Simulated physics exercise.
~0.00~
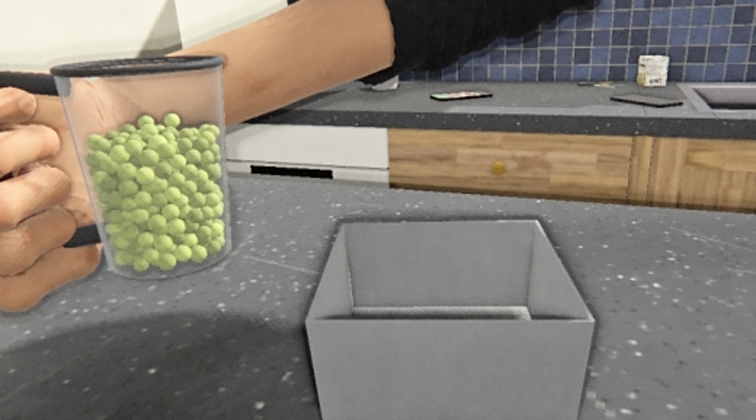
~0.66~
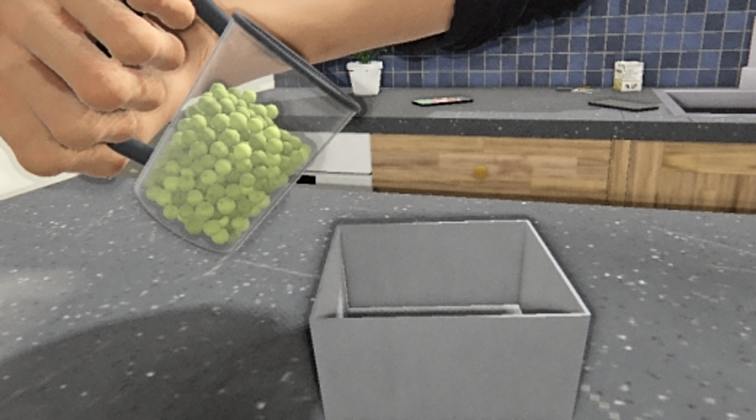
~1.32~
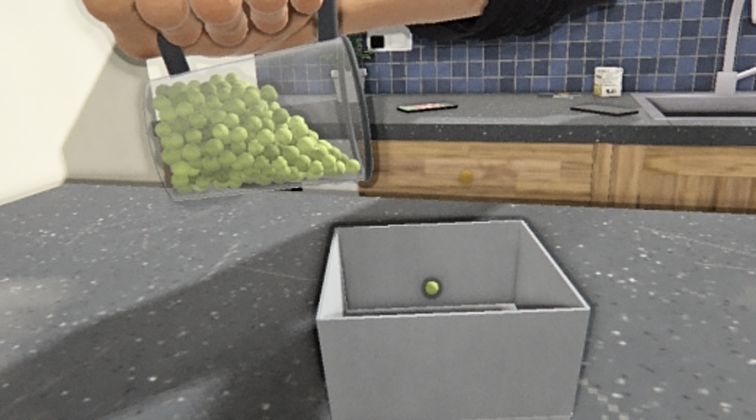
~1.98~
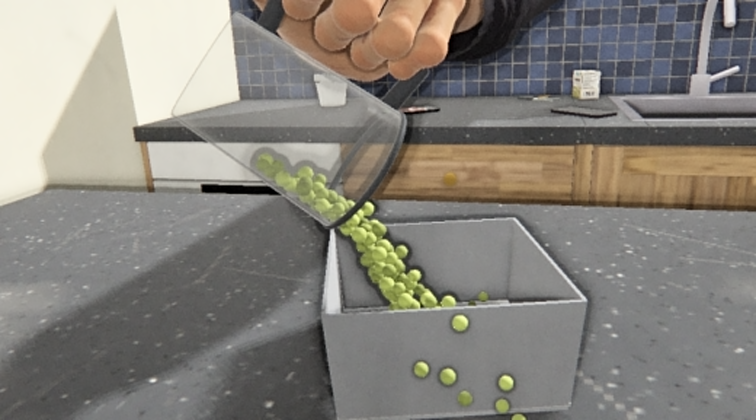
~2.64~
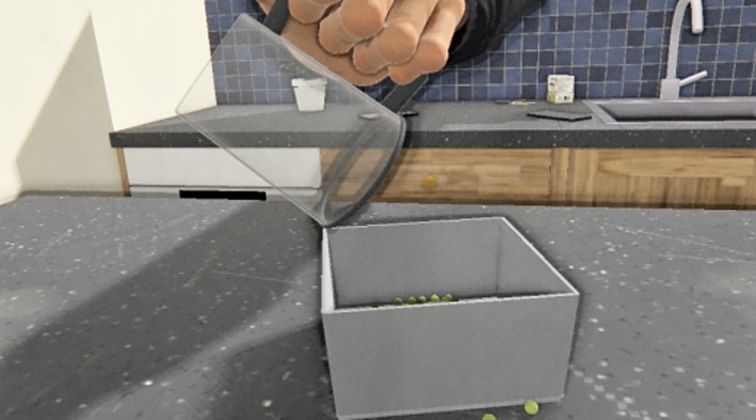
Green peas tumbled in a stream from a clear cup as a hand tipped it over a gray open box on a speckled counter, leaving the cup empty and most of the peas inside, though a few spilled out in front.
